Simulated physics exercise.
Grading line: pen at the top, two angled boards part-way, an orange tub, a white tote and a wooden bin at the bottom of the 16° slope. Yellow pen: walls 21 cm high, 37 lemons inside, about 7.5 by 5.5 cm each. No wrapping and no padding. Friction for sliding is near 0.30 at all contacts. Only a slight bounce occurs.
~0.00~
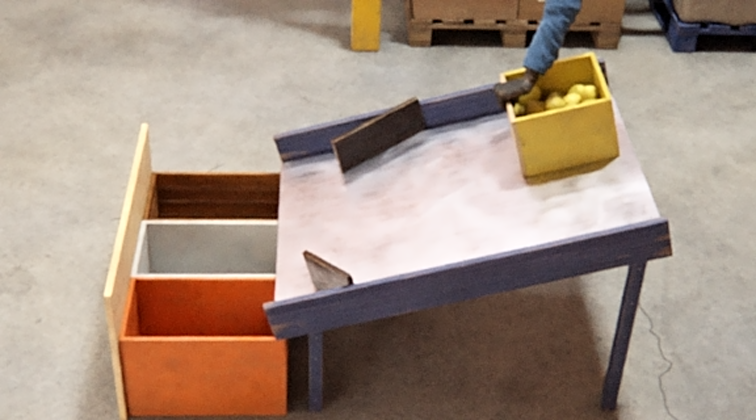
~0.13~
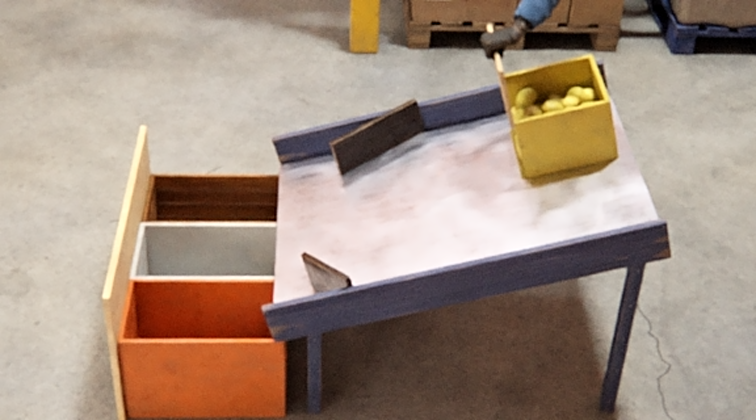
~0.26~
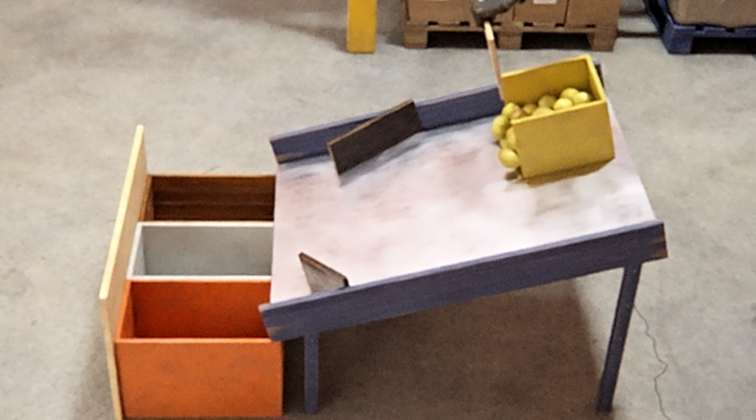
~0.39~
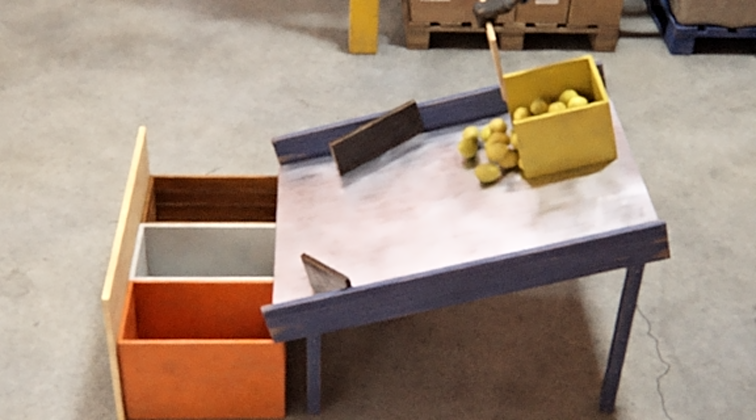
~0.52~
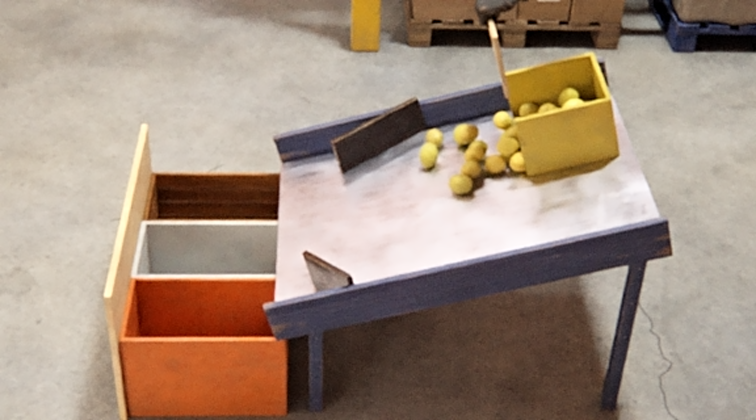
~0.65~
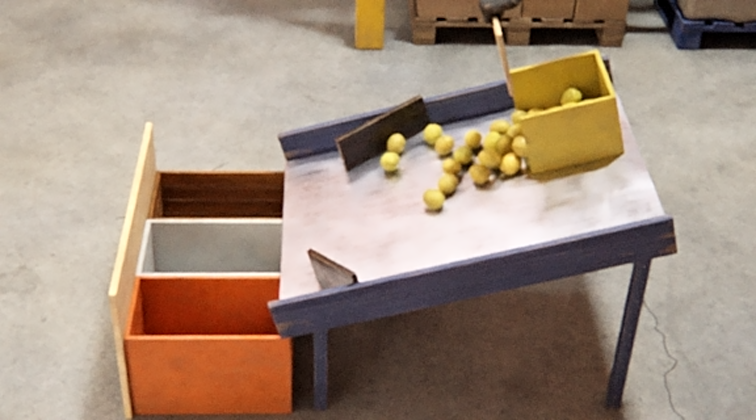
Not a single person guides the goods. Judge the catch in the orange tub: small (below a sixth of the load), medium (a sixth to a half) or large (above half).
Small.
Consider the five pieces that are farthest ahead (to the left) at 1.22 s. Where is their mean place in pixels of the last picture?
(224, 260).
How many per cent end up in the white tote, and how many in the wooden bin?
Shares, in order: About 55 percent and 30 percent.
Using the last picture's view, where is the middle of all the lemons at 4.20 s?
Somewhere about (192, 302) in pixels.
After 1.22 s, 8 still in the yellow pen, 1 in the orange tub, 1 in the white tote, 1 in the wooden bin, 24 on the slope and 2 in the air.
After 1.93 s, 3 still in the yellow pen, 3 in the orange tub, 12 in the white tote, 6 in the wooden bin, 11 on the slope and 2 in the air.
After 2.92 s, 2 still in the yellow pen, 3 in the orange tub, 20 in the white tote, 11 in the wooden bin and 1 on the slope.
Outcome (at 4.20 s), 1 still in the yellow pen, 3 in the orange tub, 21 in the white tote, 11 in the wooden bin and 1 on the slope. Asked share, 3 of 37, 8 per cent.
